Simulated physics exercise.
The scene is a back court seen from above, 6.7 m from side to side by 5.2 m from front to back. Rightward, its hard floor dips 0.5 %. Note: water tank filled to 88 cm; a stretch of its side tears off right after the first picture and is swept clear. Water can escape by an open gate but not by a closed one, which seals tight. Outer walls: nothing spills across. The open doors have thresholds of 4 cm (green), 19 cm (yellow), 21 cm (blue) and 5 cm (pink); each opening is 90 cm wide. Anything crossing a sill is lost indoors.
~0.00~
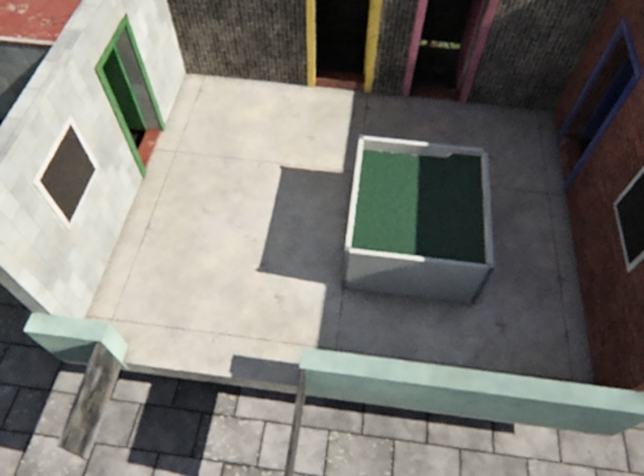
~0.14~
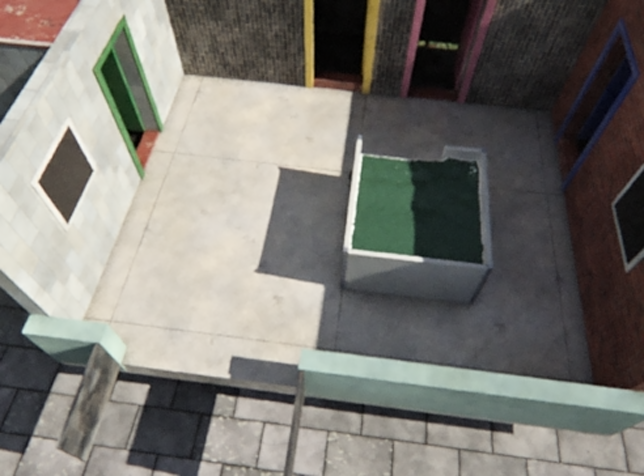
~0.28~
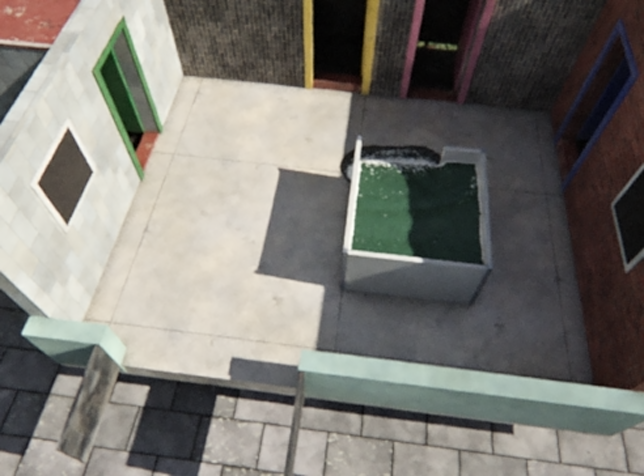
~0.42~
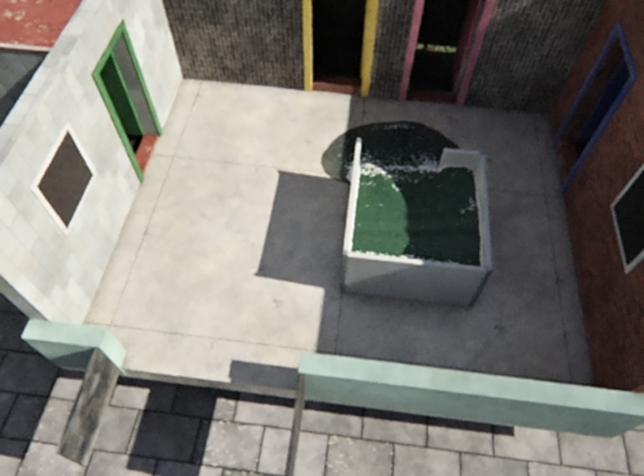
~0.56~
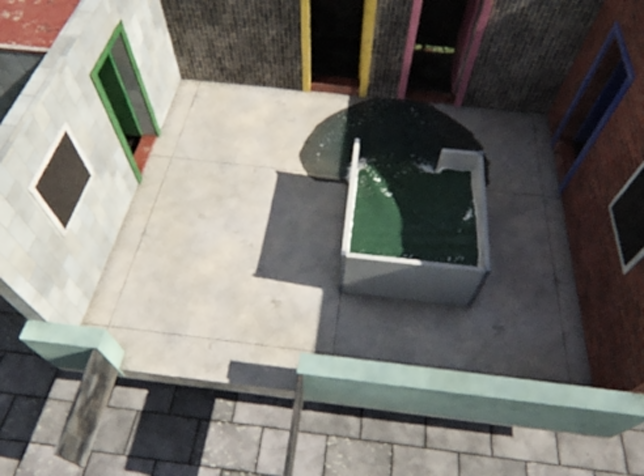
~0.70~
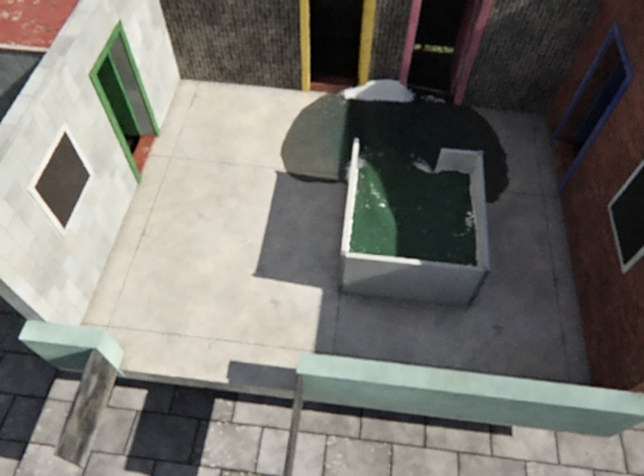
Green water poured out through a gap in the far side of a low, pale-walled tank in a back court, then spread in a widening dark pool across the floor toward the yellow and pink doorways.
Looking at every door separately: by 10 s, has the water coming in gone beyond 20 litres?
Green door - it has. Yellow door - it has. Blue door - it has not. Pink door - it has.
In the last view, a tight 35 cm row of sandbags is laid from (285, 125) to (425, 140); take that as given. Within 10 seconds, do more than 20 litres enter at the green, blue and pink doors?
Result - green: Yes, exceeded, blue: No, not exceeded, pink: Yes, exceeded.
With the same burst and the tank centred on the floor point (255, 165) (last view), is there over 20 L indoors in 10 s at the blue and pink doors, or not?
Result - blue door does not exceed it, pink door does not exceed it.
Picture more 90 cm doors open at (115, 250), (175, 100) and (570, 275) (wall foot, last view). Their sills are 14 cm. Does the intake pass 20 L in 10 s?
Note, doorways in listed order: Stays short, goes beyond, stays short.
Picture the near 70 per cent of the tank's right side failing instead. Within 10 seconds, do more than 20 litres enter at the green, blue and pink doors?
Then green exceeds it, blue does not exceed it, pink exceeds it.
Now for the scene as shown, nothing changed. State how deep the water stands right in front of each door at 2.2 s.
Depth readings (cm): Green = 0; yellow = 30; blue = 9; pink = 28.
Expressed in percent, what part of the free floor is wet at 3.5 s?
Close to 55 in a hundred parts are wet.
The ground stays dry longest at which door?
The green door.
After 1.4 s water covers 25 % of the floor and is deepest (47 cm) near (386, 104); green door not reached, yellow door 37 cm at the sill, 26 L in, blue door 2 cm at the sill, 0 L in, pink door 26 cm at the sill, 146 L in.
After 2.2 s water covers 30 % of the floor and is deepest (44 cm) near (179, 84); green door not reached, yellow door 30 cm at the sill, 87 L in, blue door 9 cm at the sill, 0 L in, pink door 28 cm at the sill, 334 L in.
After 3.5 s water covers 55 % of the floor and is deepest (24 cm) near (539, 119); green door 11 cm at the sill, 12 L in, yellow door 17 cm at the sill, 111 L in, blue door 11 cm at the sill, 0 L in, pink door 18 cm at the sill, 485 L in.
After 6.0 s water covers 85 % of the floor and is deepest (13 cm) near (583, 407); green door 8 cm at the sill, 48 L in, yellow door 9 cm at the sill, 112 L in, blue door 8 cm at the sill, 0 L in, pink door 11 cm at the sill, 593 L in.
After 10.0 s water covers 95 % of the floor and is deepest (10 cm) near (379, 382); green door 4 cm at the sill, 61 L in, yellow door 5 cm at the sill, 112 L in, blue door 6 cm at the sill, 0 L in, pink door 6 cm at the sill, 624 L in.
